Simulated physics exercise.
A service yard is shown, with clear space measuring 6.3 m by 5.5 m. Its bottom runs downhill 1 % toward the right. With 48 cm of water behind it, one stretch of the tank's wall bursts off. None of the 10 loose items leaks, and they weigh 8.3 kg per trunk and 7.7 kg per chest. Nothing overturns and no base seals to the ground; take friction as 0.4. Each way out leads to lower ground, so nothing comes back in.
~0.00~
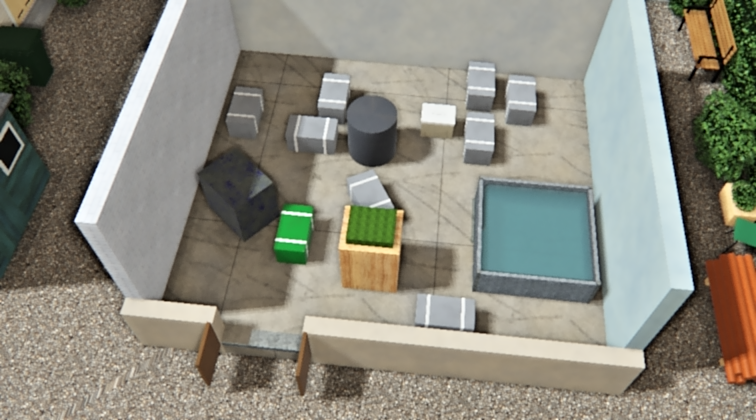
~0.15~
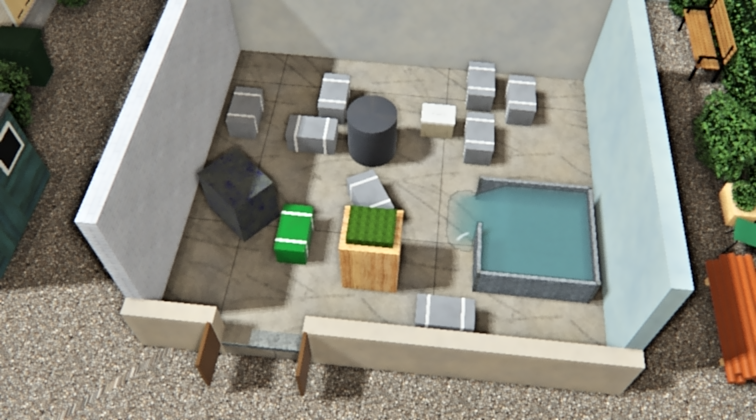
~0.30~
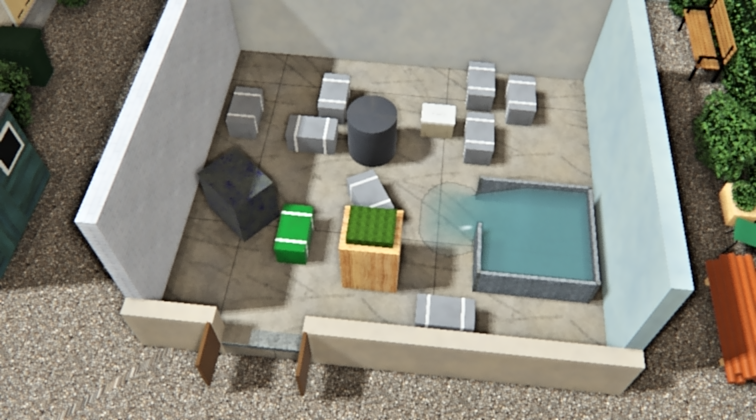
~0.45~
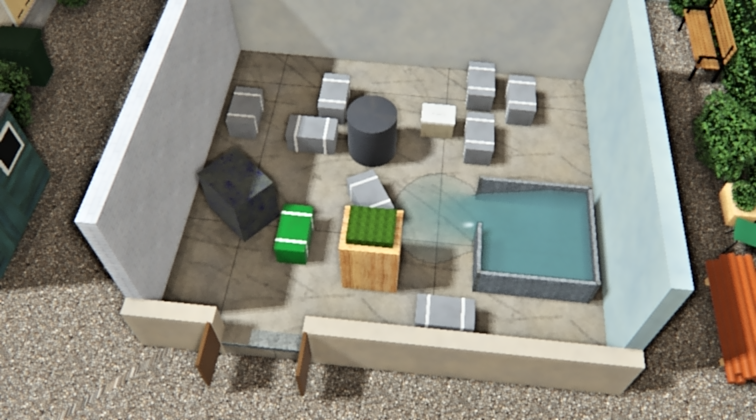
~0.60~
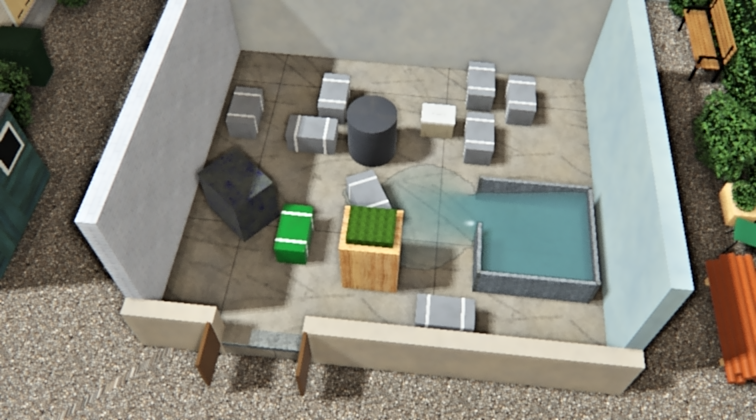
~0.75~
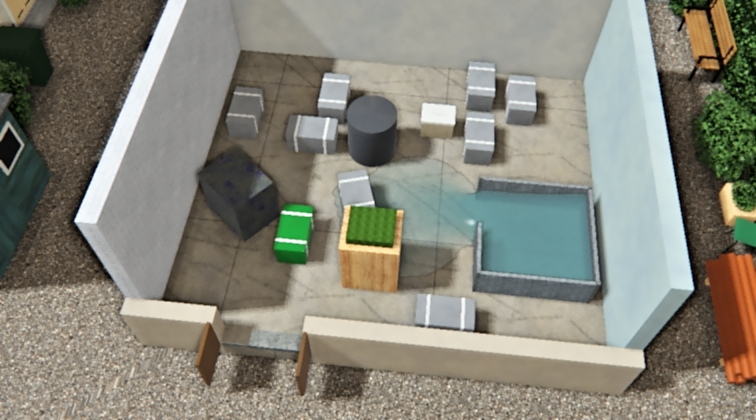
Walled yard with a water tank opening on its left side, water spreading left across the floor and slightly turning a grey box.
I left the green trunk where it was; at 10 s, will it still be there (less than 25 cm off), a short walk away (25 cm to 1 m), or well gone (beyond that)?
It will be well gone.
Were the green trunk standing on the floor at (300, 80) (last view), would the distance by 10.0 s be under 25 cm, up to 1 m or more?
Short answer: It drifts a great distance.
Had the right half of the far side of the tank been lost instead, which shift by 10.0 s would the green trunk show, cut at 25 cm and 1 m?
Under that change, the green trunk keeps its spot.
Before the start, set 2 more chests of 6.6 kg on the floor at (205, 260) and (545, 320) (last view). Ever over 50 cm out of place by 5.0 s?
So that's behind the line and then behind the line.
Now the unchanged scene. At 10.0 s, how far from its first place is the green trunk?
Around 150 cm from where it started.
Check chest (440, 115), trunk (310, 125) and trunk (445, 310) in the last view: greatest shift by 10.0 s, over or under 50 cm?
Beyond, within, within.
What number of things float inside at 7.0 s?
Of them, 5.
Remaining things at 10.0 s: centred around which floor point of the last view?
Roughly at (438, 158).
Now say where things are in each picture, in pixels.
In the first frame, the green trunk at (294, 227), on the bottom; water covers 2.6 m2; 0 of 10 have shifted.
In the second frame, the green trunk at (294, 227) rests on the ground; water covers 3.1 m2; 0 of 10 have shifted.
In the third frame, the green trunk at (294, 227), on the bottom; 3.6 m2 under water; 0 of 10 have shifted.
In the fourth frame, the green trunk at (294, 227) rests on the ground; water covers 4.3 m2; 0 of 10 have shifted.
In the fifth frame, the green trunk at (294, 227), on the bottom; water covers 5.0 m2; 0 of 10 have shifted.
In the sixth frame, the green trunk at (294, 227), on the bottom; water covers 5.7 m2; 1 of 10 have shifted.
After 2.0 s the green trunk is near (250, 253), 0.7 m from its start, aground; 0 of 10 are out; 1 afloat.
After 4.5 s the green trunk is near (196, 272), 1.5 m from its start, afloat; 0 of 10 are out; 3 afloat.
After 7.0 s the green trunk is near (224, 271), 1.2 m from its start, afloat; 0 of 10 are out; 5 afloat.
After 10.0 s the green trunk is near (286, 332), 1.7 m from its start, afloat; 0 of 10 are out; 9 afloat.
